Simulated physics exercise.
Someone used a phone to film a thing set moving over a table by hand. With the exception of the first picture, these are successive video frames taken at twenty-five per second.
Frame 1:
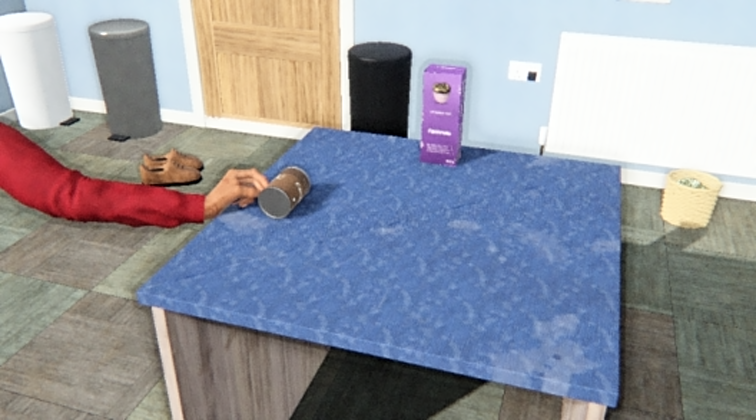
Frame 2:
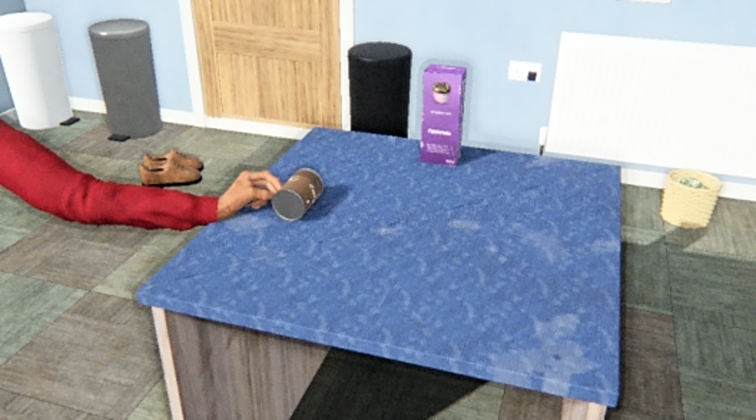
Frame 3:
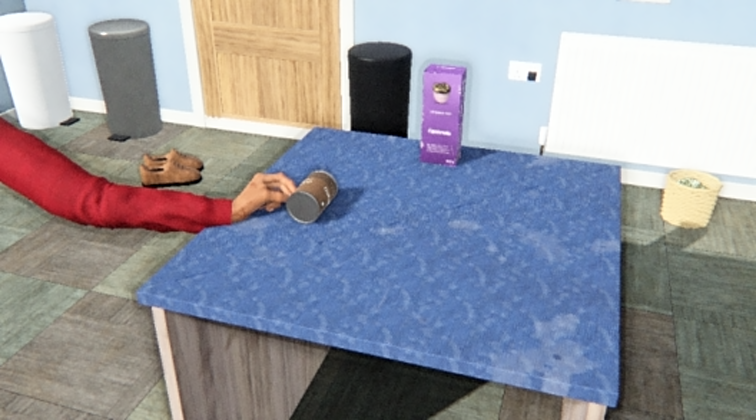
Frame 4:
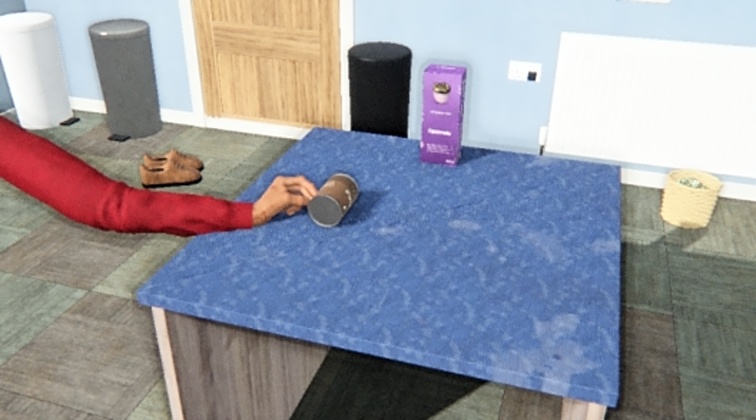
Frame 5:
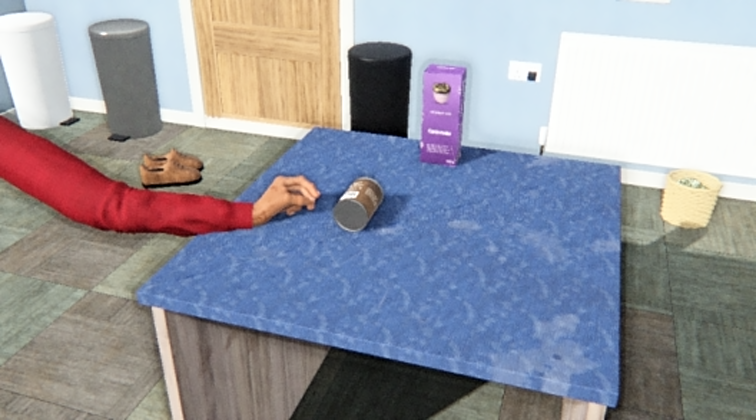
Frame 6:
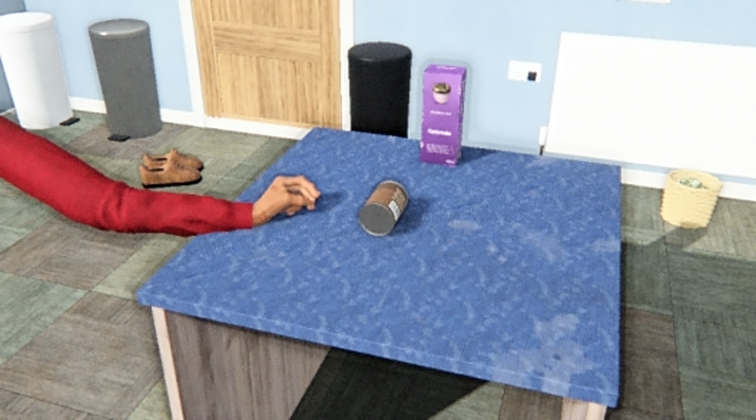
A brown tin lying on its side moved right across a blue tabletop, pushed along by a hand in a red sleeve, then rolled on away from the fingers while the hand stayed behind.
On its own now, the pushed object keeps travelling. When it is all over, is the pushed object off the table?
I expect it to pass the edge.
Then, 0.20 s after the last picture, brown tin rolled well along near (513, 229).
Then, 0.50 s after the last picture, brown tin now off the table.
Then, 0.80 s after the last picture, things are still on the move.
By the end, off the table, brown tin.
